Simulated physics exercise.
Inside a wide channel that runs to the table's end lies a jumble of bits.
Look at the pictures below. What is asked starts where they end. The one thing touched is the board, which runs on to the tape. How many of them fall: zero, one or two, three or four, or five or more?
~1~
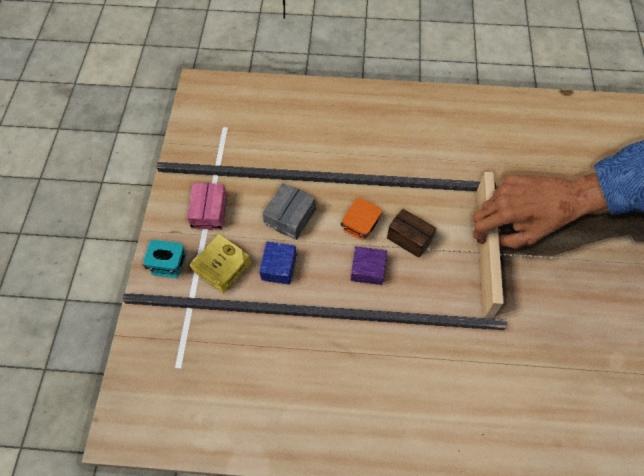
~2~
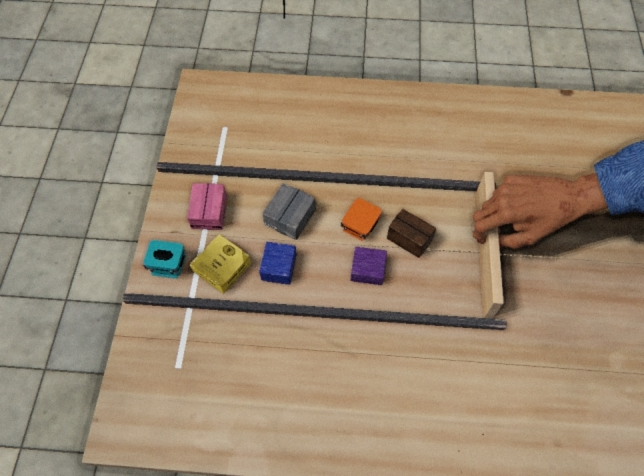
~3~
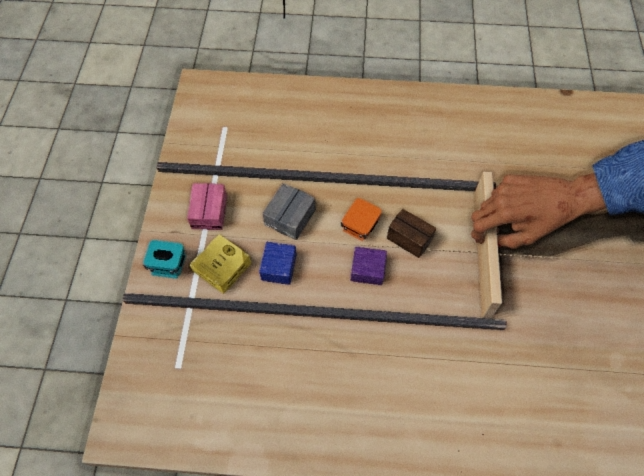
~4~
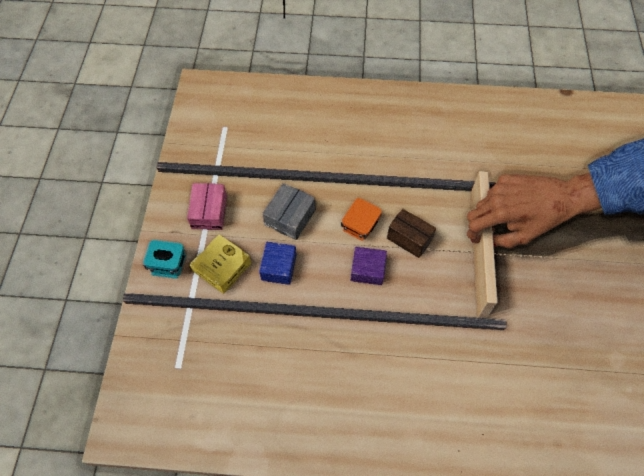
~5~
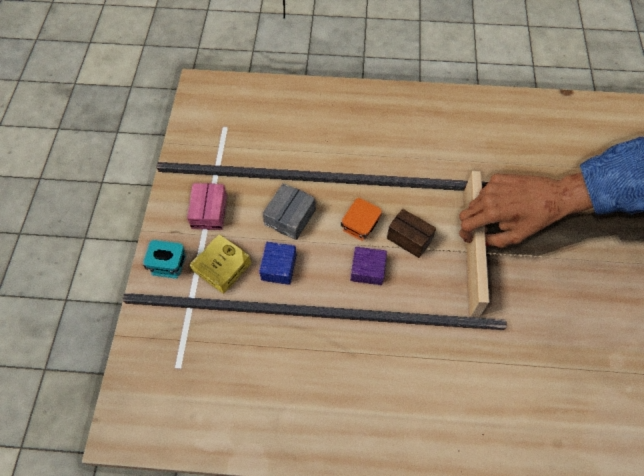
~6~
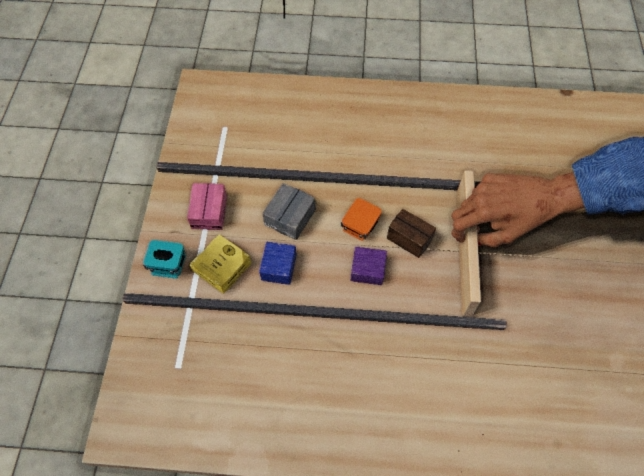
Three or four.
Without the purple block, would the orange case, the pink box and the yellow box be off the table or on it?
Result: Orange case stays, pink box comes off, yellow box stays.
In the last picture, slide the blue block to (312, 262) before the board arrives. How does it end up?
Result: Blue block saved.
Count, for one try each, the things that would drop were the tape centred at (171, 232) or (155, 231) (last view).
In that order 5 and 7.
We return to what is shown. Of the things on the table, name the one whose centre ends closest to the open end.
That's the grey box, it ends up nearest.
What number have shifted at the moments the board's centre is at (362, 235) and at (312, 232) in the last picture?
First position 4; second position 6.
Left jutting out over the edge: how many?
I get 1.
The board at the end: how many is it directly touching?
3 end up touching it.
A little later, none off yet; turquoise case at rest near (166, 259); pink box at rest near (208, 207); yellow box at rest near (221, 264).
When it is over, the number that fall off is three or four; down, yellow box, pink box and turquoise case.
